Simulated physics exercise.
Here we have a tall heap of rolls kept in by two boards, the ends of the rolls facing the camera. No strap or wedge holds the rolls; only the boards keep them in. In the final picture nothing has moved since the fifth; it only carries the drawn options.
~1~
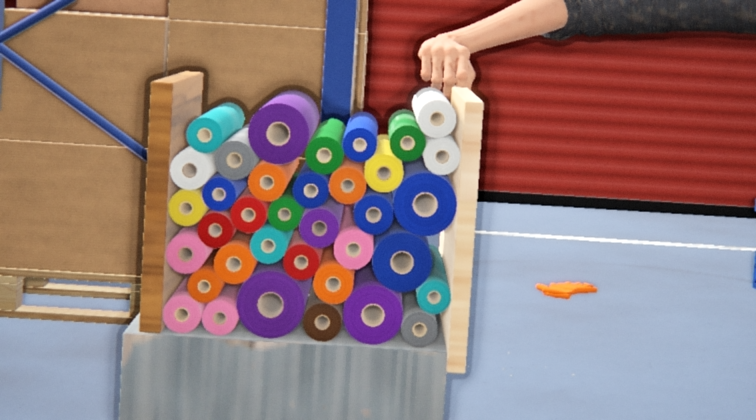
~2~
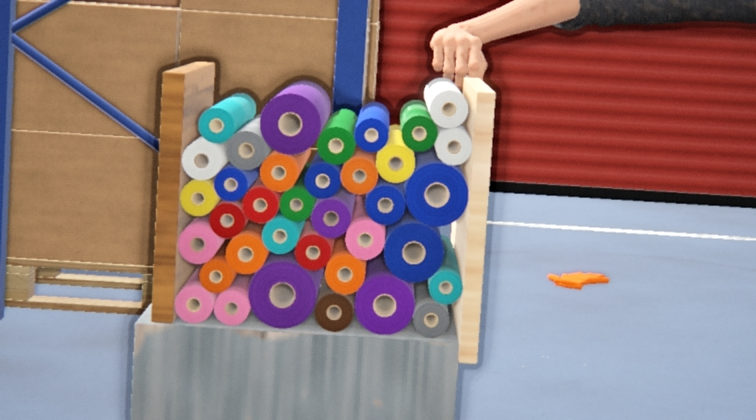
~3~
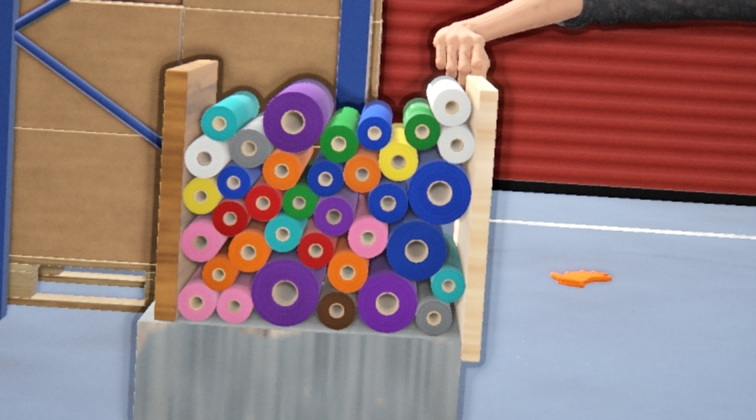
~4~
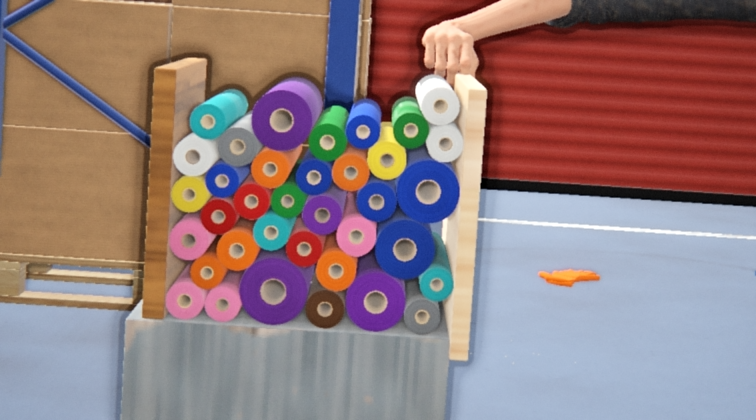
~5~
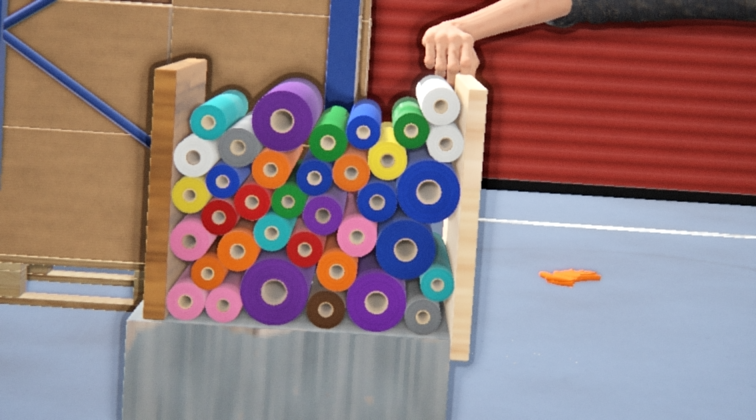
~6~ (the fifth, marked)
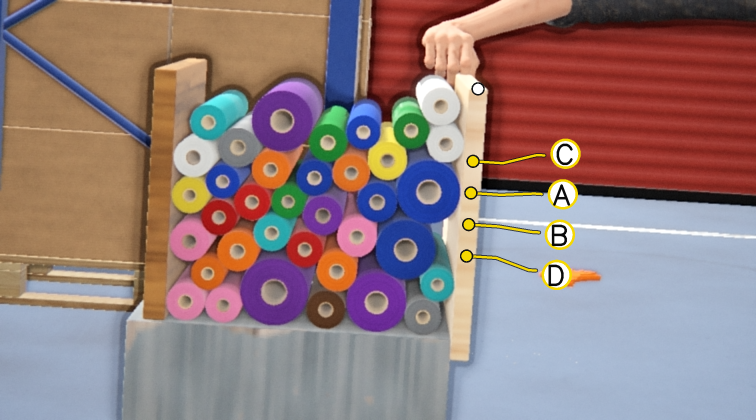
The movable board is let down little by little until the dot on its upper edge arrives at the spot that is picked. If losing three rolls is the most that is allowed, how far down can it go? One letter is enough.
The lowest mark that will do is B.
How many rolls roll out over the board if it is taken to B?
The count is two.
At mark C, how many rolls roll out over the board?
At C the number is none.
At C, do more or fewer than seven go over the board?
Fewer than seven.
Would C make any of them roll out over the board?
No.
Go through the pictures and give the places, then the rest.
An orange roll (267, 182); a grey roll (234, 160); a turquoise roll (204, 135), in the first frame.
A turquoise roll (216, 126); side board (469, 207), in the second frame.
A pink roll (196, 302); a grey roll (434, 318), in the third frame.
A red roll (304, 249); a blue roll (428, 192), in the fourth frame.
A green roll (288, 202); an orange roll (271, 169); a grey roll (238, 147), in the fifth frame.
On the marked copy, A at (471, 193); B at (469, 224); C at (473, 162); D at (466, 256); the white dot at (478, 89).
Taking B. A third of the way, top of the board (464, 149).
Two thirds of the way, top of the board (459, 221).
When it is over, top of the board (459, 223), two out over the board.
As for the rest, A two out over the board; C none out over the board; D four out over the board.
